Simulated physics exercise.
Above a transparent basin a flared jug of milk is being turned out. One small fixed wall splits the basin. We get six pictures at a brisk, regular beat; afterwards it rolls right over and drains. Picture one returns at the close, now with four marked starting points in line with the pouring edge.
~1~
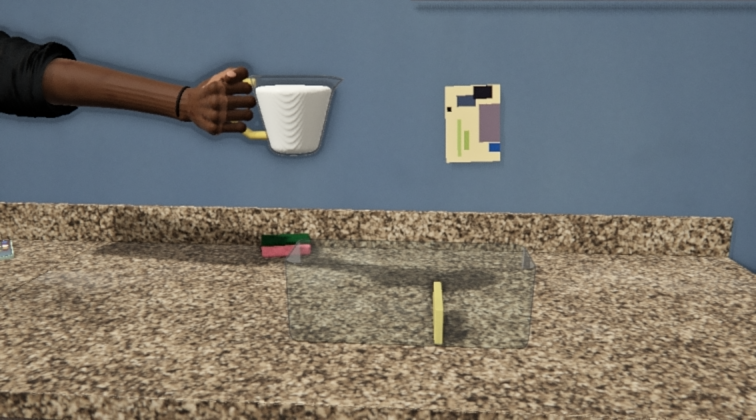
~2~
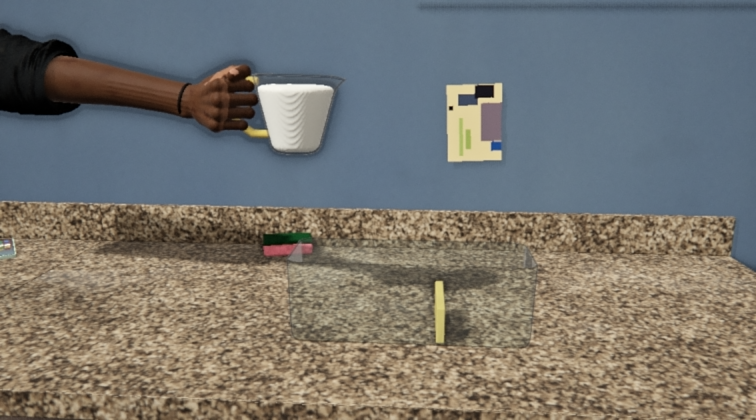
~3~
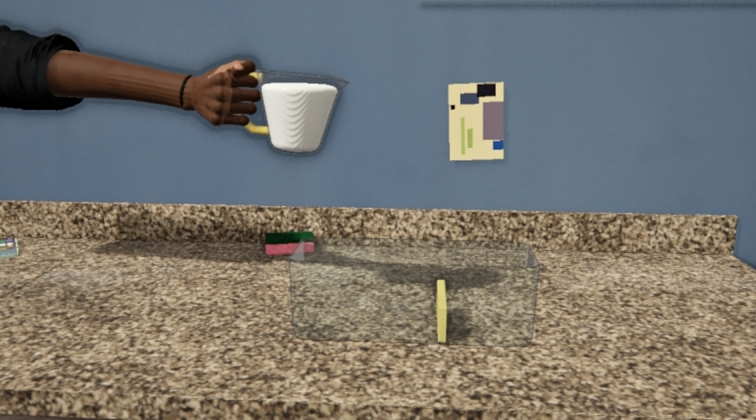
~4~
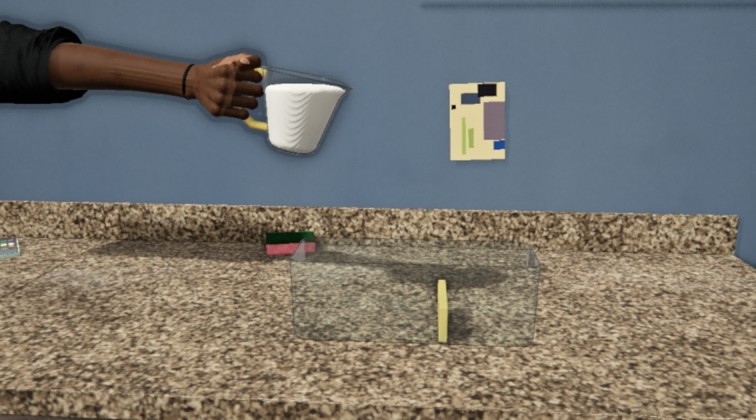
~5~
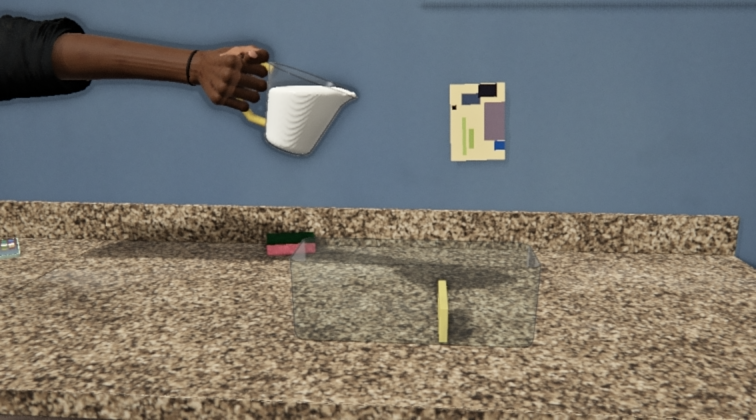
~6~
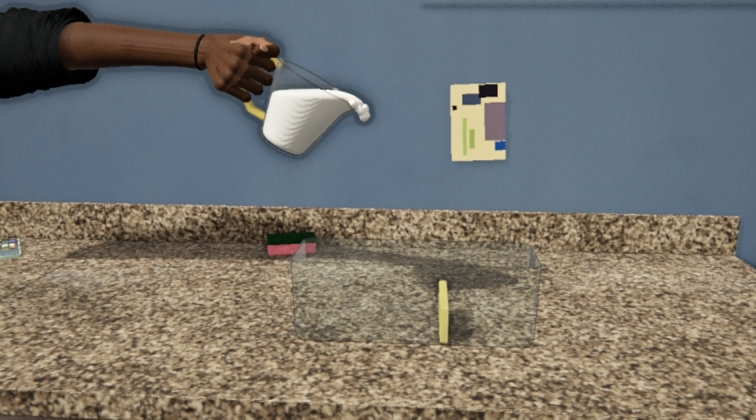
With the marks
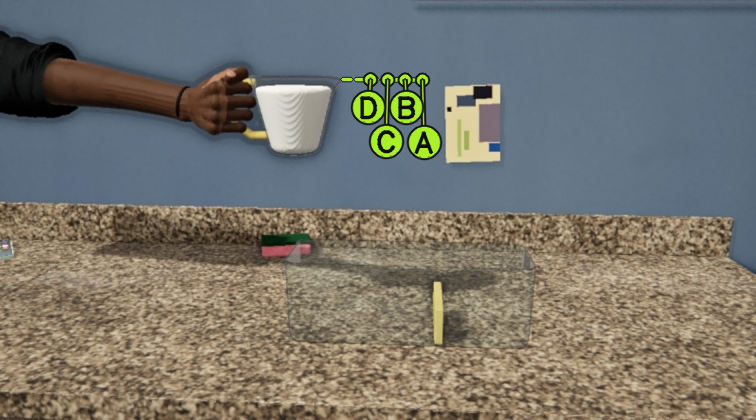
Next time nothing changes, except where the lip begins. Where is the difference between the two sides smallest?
Spot C.
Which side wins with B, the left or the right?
More ends on the right.
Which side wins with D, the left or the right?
More ends on the left.
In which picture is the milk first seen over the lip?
Picture 6.
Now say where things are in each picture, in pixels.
Upright, lip at (342, 79); basin from (290, 339) to (528, 347); top of the wall at (438, 295); nothing has left yet.
Upright, lip at (345, 79); nothing has left yet.
Tipped about 5°, lip at (349, 82); nothing has left yet.
Tipped about 12°, lip at (353, 88); nothing has left yet.
Tipped about 20°, lip at (356, 97); nothing has left yet.
Tipped about 31°, lip at (359, 108); milk is over the lip, down to (363, 118).
On the marked copy, A at (422, 80); B at (405, 79); C at (387, 79); D at (370, 79).
Choosing A, about 8 % ends left of the wall and 90 % right of it.
Choosing B, about 18 % ends left of the wall and 80 % right of it.
Choosing C, about 48 % ends left of the wall and 50 % right of it.
Choosing D, about 81 % ends left of the wall and 15 % right of it; 5 % is lost outside.
